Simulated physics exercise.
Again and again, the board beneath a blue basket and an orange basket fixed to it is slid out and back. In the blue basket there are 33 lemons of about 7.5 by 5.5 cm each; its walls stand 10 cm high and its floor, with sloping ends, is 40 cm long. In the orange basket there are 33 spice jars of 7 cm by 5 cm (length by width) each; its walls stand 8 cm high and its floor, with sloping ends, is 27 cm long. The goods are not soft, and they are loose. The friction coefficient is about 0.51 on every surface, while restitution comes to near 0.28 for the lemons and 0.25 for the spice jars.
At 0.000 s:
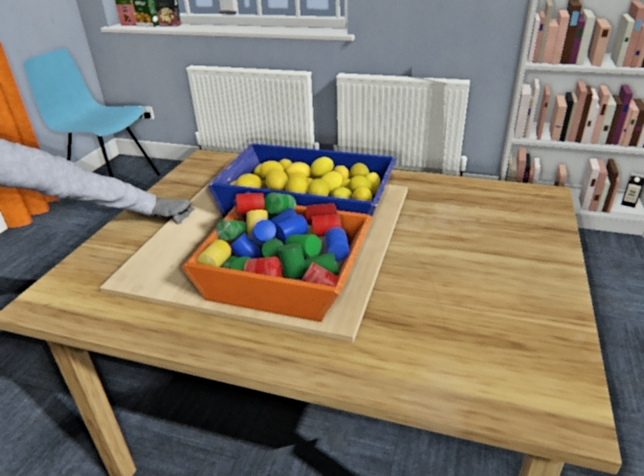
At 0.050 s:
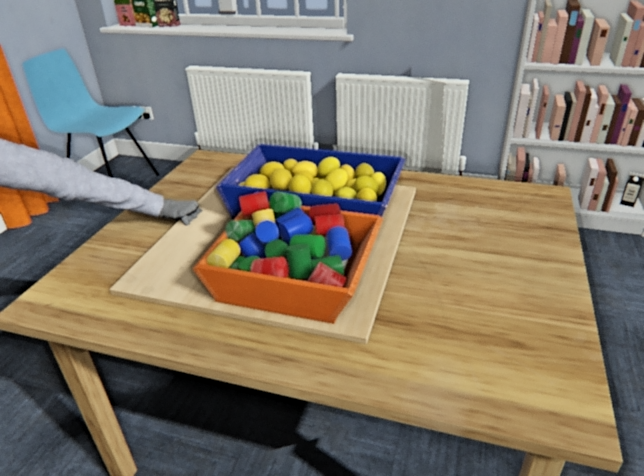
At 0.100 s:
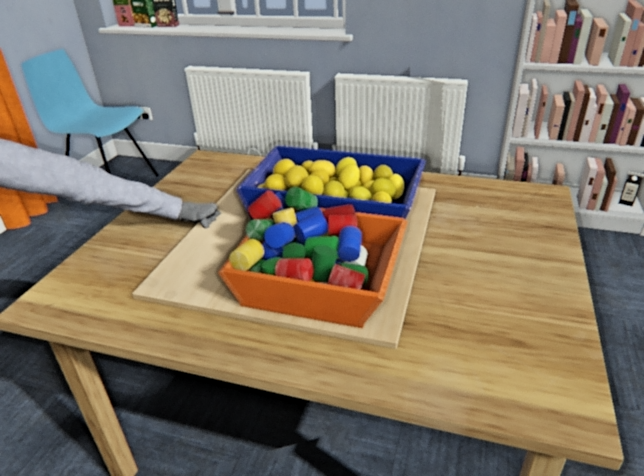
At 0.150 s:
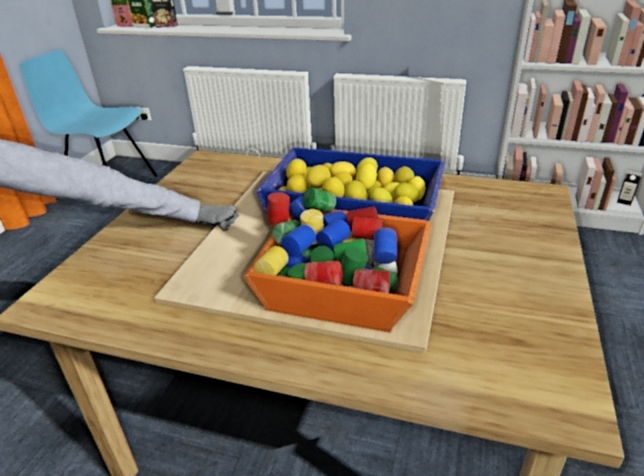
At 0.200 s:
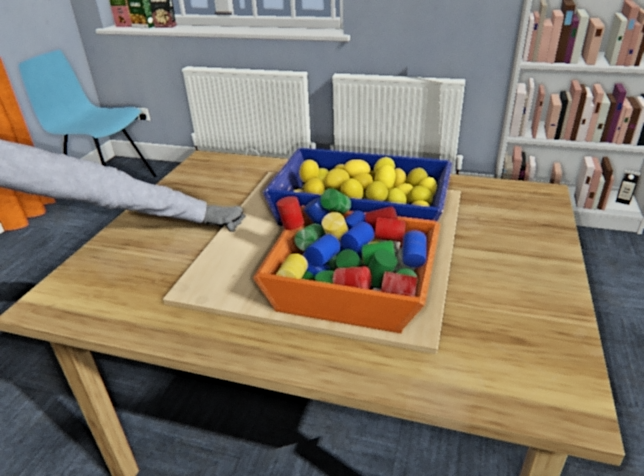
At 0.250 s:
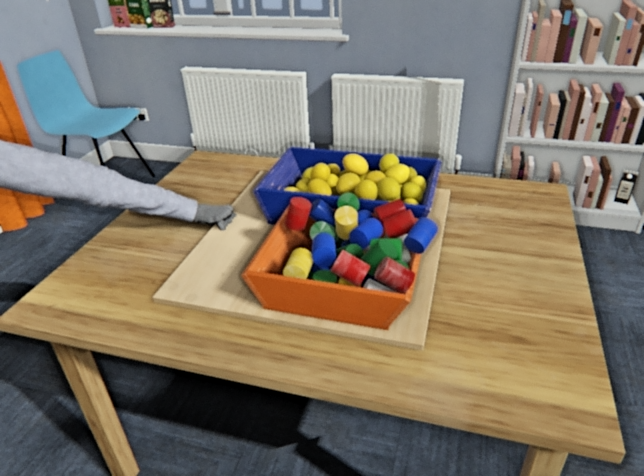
Wooden board carrying an orange basket of colourful jars and a blue basket of lemons sliding right, then slightly back left, beside a gloved hand.
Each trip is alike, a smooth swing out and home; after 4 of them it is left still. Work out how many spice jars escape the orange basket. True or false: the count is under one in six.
False.
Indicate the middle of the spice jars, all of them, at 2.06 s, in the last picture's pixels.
Near (287, 271).
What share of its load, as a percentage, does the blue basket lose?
Blue basket - about 10 per cent.
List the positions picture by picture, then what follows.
In the first picture (places track the rim corner closest to us here, unless another is named; the camera moves round a little), orange basket (335, 289); blue basket (by its farthest rim corner) (253, 144); 0 cm along; all still inside.
The second picture shows orange basket (348, 291); blue basket (260, 145); 3 cm along.
The third picture shows orange basket (378, 295); blue basket (277, 146); 9 cm along.
The fourth picture shows orange basket (408, 299); blue basket (294, 148); 15 cm along.
The fifth picture shows orange basket (420, 300); blue basket (300, 149); 17 cm along.
The sixth picture shows orange basket (405, 297); blue basket (291, 148); 14 cm along; all still inside.
After 0.54 s, the blue basket has all 33 and the orange basket is down by 7 of 33.
After 0.90 s, the blue basket is down by 2 of 33 and the orange basket is down by 9 of 33.
After 1.41 s, the blue basket is down by 3 of 33 and the orange basket is down by 12 of 33.
When it is over (at 2.06 s), the blue basket is down by 3 of 33 and the orange basket is down by 14 of 33. Asked share, 14 of 33, 42 per cent.
